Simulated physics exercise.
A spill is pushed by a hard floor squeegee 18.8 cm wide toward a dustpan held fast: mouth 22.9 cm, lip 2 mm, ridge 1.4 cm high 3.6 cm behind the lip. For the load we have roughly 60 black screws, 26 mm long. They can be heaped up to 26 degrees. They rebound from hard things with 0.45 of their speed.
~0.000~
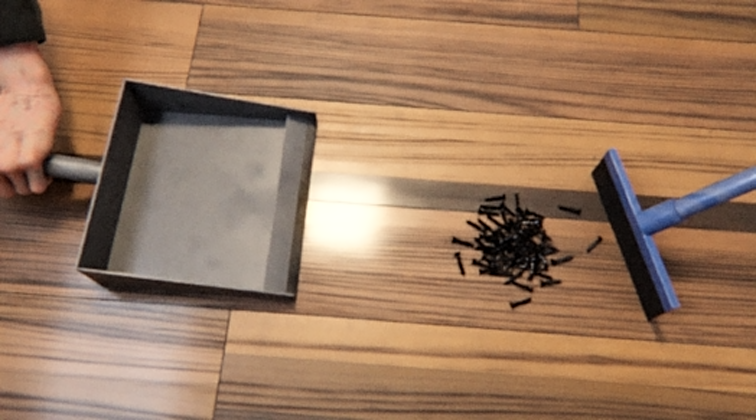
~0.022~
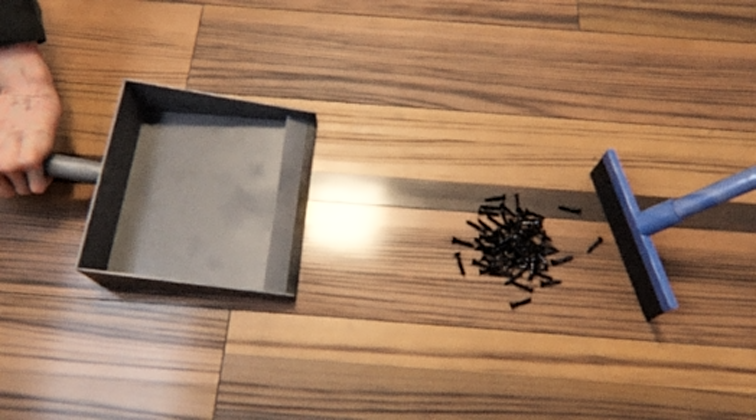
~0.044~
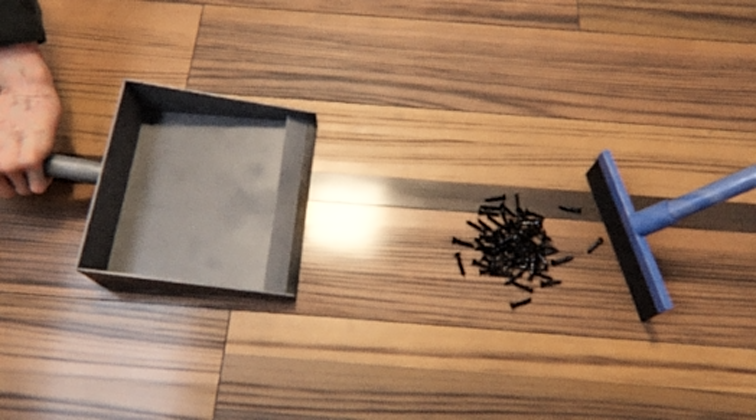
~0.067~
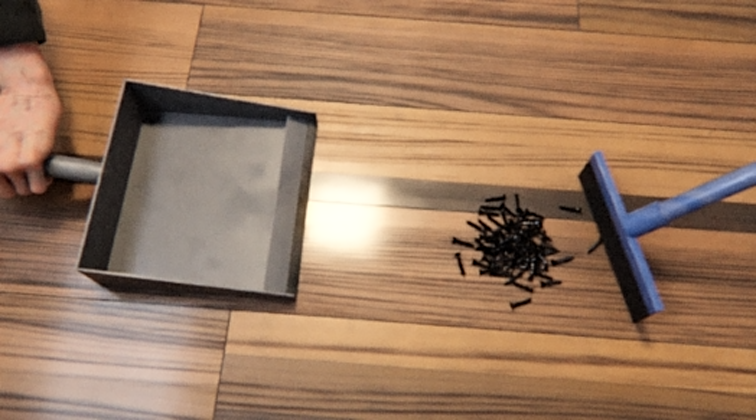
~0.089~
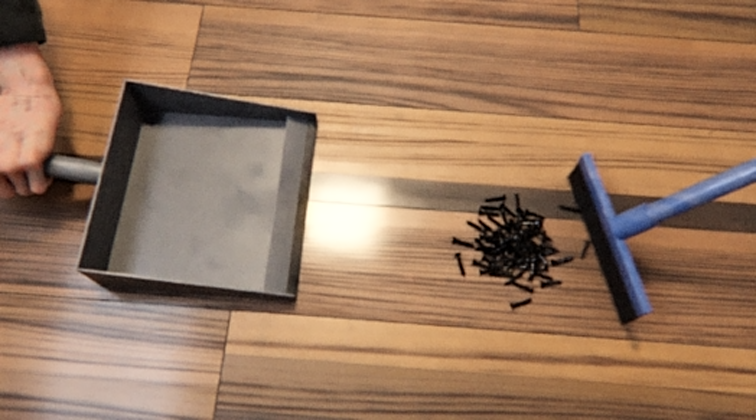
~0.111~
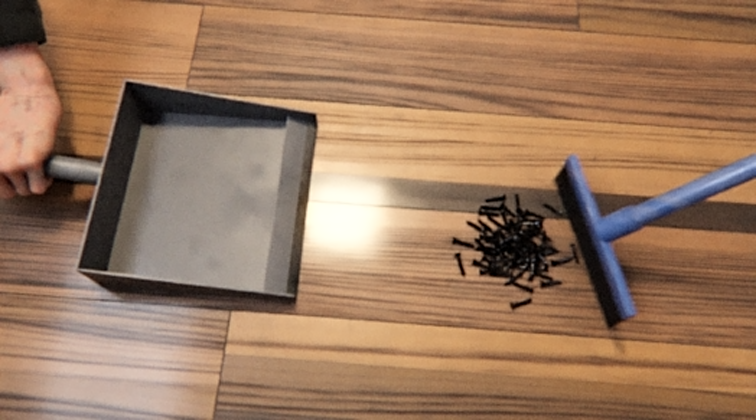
In this clip, a blue squeegee with a black blade slides left across a wooden floor and nudges a few outlying black screws beside a small pile, while a hand at left holds a gray dustpan still.
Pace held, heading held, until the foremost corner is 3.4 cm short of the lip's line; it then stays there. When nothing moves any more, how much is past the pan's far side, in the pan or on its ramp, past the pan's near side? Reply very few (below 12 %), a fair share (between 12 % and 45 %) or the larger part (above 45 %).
Past the pan's far side - very few; in the pan or on its ramp - very few; past the pan's near side - a fair share.
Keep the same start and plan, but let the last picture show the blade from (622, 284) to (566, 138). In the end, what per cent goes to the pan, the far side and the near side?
Per cent by place - pan 0, far side 0, near side 5.
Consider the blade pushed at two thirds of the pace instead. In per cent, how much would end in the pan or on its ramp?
I'd put it at close to 0 per cent.
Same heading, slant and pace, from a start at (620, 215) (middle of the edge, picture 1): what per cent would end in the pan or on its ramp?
Roughly 5 percent, ramp included.
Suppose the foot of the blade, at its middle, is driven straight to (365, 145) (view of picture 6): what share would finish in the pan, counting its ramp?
I'd expect around 0 per cent.
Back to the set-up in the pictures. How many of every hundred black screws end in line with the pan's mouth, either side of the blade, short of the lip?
I'd say close to 60 per cent of them.
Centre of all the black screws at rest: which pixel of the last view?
Approximately (311, 286) in the last picture.
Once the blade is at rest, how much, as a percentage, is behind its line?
Some 5 percent of it.
Then, at 0.29 s, middle of the blade 19 cm from the lip; 0 % over the lip, far side 0 %, near side 10 %.
After 0.41 s, middle of the blade 10 cm from the lip; 0 % over the lip, far side 0 %, near side 20 %.
After 0.66 s, middle of the blade 6 cm from the lip; 5 % over the lip, far side 0 %, near side 40 %.
At rest (2.0 s), far side 0 %, pan 5 %, near side 40 %, in front of the lip or behind the blade 60 %.
